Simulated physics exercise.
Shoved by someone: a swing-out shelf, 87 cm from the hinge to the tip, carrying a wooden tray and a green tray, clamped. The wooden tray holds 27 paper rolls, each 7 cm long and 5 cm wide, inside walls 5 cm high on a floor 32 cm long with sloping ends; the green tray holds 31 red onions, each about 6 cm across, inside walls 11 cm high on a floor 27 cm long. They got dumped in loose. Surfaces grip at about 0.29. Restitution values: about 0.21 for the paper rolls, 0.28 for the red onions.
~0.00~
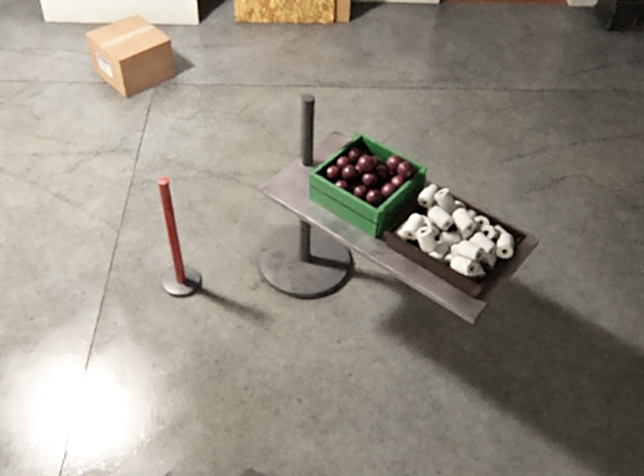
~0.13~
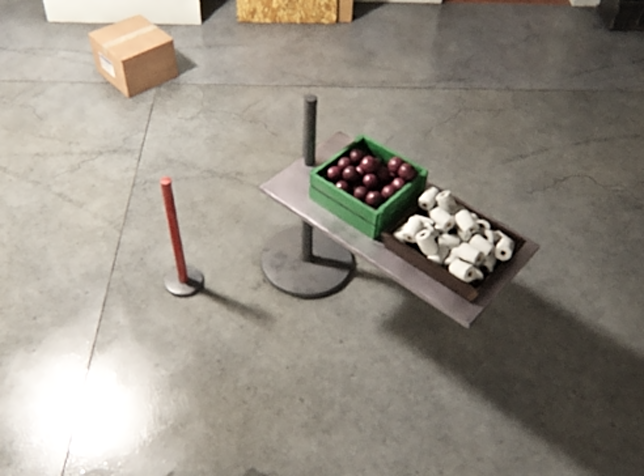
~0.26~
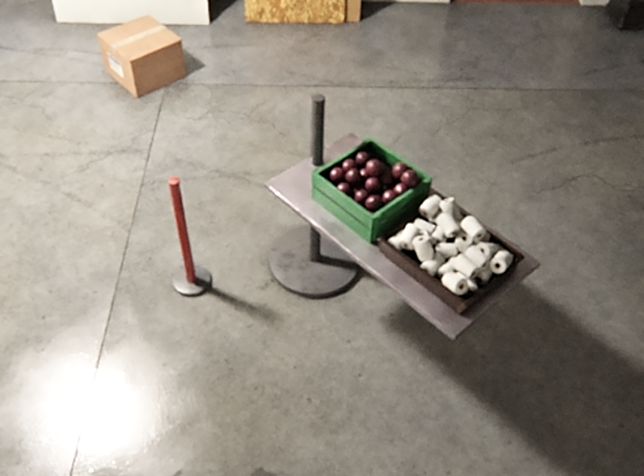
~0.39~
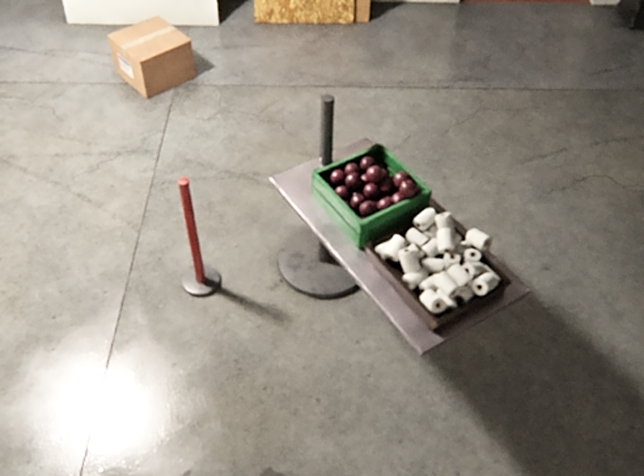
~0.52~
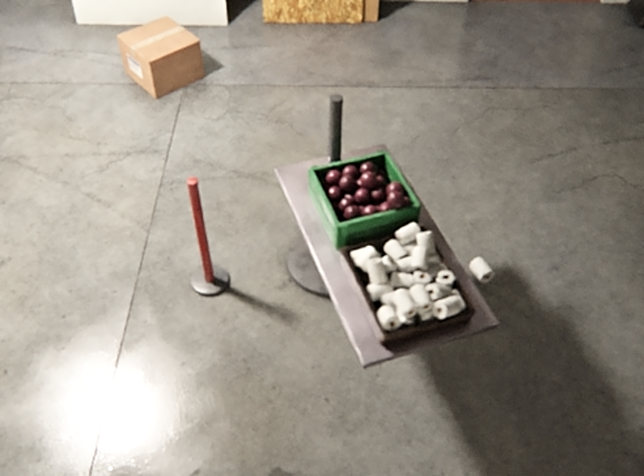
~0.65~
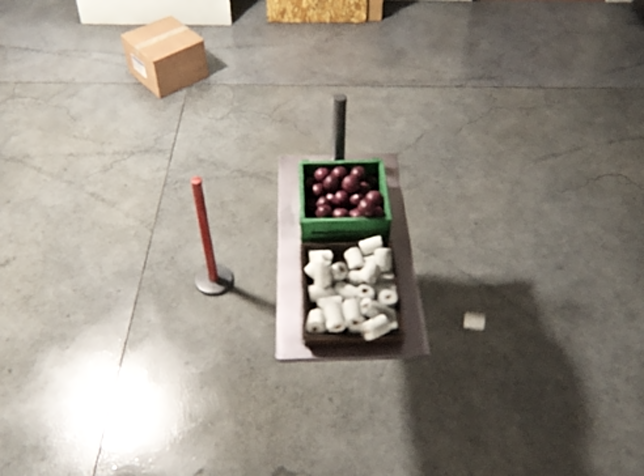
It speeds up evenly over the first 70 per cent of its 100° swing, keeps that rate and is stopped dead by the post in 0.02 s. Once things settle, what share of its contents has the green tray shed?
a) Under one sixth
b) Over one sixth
Under one sixth.
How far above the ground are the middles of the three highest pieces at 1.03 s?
Mean height: Some 72 cm.
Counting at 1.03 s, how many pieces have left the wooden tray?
Roughly, out by then: Wooden tray 6.
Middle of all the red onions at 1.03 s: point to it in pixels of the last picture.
Pixel (275, 176), give or take.
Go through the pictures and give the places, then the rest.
In the first frame (places track the rim corner closest to us here; the camera pans a little), green tray (376, 210); wooden tray (479, 286); 0° round; all still inside.
In the second frame, green tray (374, 212); wooden tray (476, 291); 2° round.
In the third frame, green tray (371, 216); wooden tray (465, 303); 8° round.
In the fourth frame, green tray (360, 221); wooden tray (437, 320); 17° round; 1 out, the lowest roll at (479, 240).
In the fifth frame, green tray (338, 223); wooden tray (385, 335); 30° round; 1 out, the lowest roll at (482, 270).
In the sixth frame, green tray (302, 219); wooden tray (304, 335); 47° round; 1 out, the lowest roll at (475, 321).
After 0.95 s, the shelf hits the red post.
After 1.03 s, the wooden tray is down by 6 of 27 and the green tray has all 31.
After 1.15 s, the wooden tray is down by 6 of 27 and the green tray has all 31.
After 1.37 s, the wooden tray is down by 7 of 27 and the green tray is down by 1 of 31.
When it is over (at 1.81 s), the wooden tray is down by 7 of 27 and the green tray is down by 1 of 31. Asked share, 1 of 31, 3 per cent.
